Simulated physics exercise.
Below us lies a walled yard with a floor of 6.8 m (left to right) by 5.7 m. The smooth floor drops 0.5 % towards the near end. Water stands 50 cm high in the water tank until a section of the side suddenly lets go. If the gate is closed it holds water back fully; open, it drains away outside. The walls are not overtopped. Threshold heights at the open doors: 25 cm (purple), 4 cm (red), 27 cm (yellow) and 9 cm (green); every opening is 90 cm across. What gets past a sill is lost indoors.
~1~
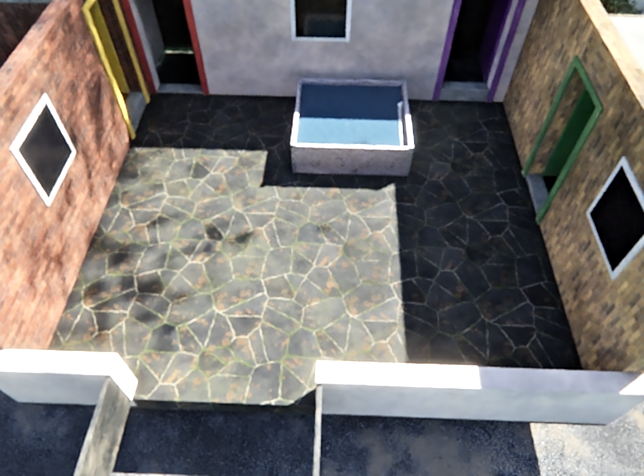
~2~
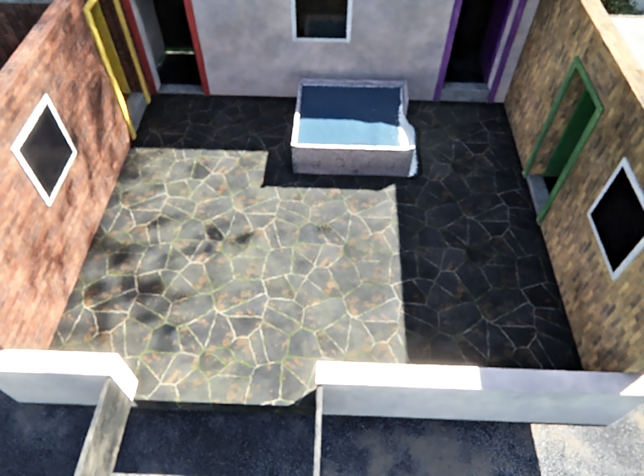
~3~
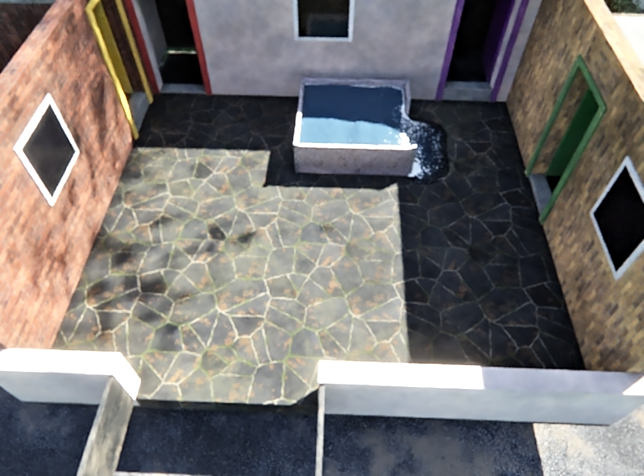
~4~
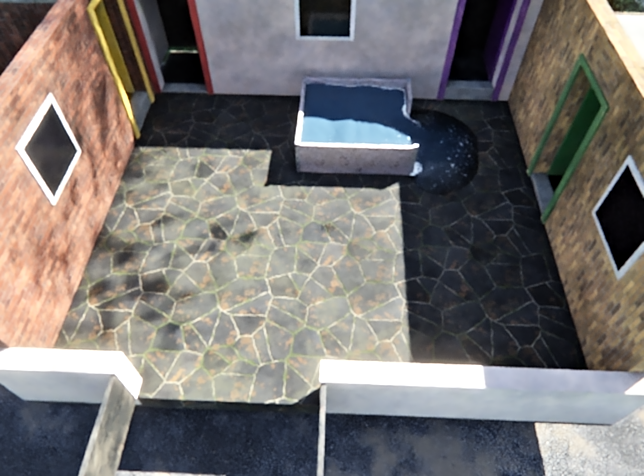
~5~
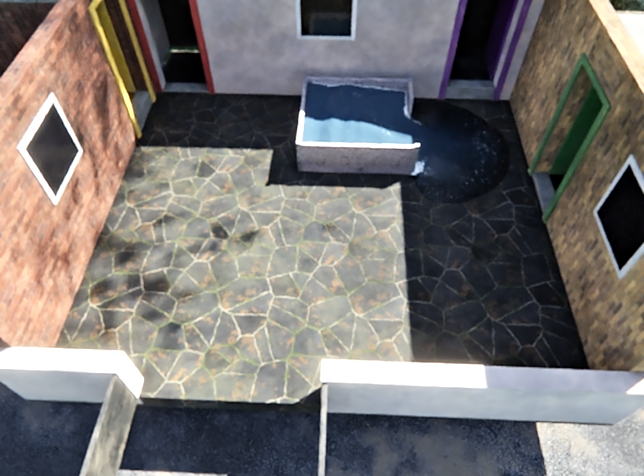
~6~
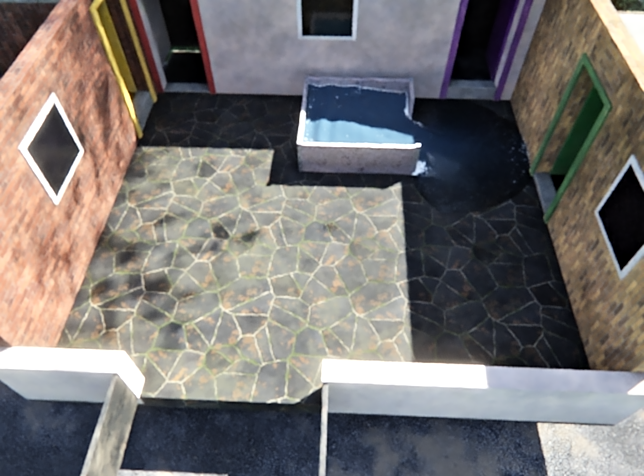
Water in a pale, raised tank at the back of a walled, stone-paved yard sits still, then spills out at the tank's right side. It splashes onto the shaded paving and spreads rightward in a widening, rounded dark sheet, reaching close to the green-framed doorway while the sunlit paving stays dry.
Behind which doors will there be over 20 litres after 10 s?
The water let in: At the purple door it keeps below the limit; at the red door it stays under the limit; at the yellow door it does not reach the limit; at the green door it passes the limit.
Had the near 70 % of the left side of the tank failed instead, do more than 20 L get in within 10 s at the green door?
Then: Green below.
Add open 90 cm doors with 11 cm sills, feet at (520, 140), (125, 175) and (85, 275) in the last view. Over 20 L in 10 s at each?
In turn: Over, not over, under.
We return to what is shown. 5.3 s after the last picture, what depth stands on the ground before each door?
In cm: Purple 8, red 1, yellow 5, green 11.
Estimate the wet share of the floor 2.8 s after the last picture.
Near 30 per cent is wet.
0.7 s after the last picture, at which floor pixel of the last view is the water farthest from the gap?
At about (547, 240).
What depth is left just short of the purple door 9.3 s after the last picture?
About 5.0 cm.
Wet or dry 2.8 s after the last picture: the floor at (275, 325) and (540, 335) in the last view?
In turn: Not reached, under water.
Then, 0.7 s after the last picture water covers 15 % of the floor and is deepest (29 cm) near (523, 156); purple door 5 cm at the sill, 0 L in, red door not reached, yellow door not reached, green door 21 cm at the sill, 9 L in.
Then, 1.5 s after the last picture water covers 20 % of the floor and is deepest (28 cm) near (507, 103); purple door 16 cm at the sill, 0 L in, red door not reached, yellow door not reached, green door 21 cm at the sill, 55 L in.
Then, 2.8 s after the last picture water covers 30 % of the floor and is deepest (20 cm) near (573, 381); purple door 14 cm at the sill, 0 L in, red door not reached, yellow door not reached, green door 14 cm at the sill, 102 L in.
Then, 5.3 s after the last picture water covers 50 % of the floor and is deepest (16 cm) near (577, 395); purple door 8 cm at the sill, 0 L in, red door 1 cm at the sill, 0 L in, yellow door 5 cm at the sill, 0 L in, green door 11 cm at the sill, 123 L in.
Then, 9.3 s after the last picture water covers 80 % of the floor and is deepest (8 cm) near (547, 394); purple door 5 cm at the sill, 0 L in, red door 2 cm at the sill, 0 L in, yellow door 2 cm at the sill, 0 L in, green door 6 cm at the sill, 127 L in.
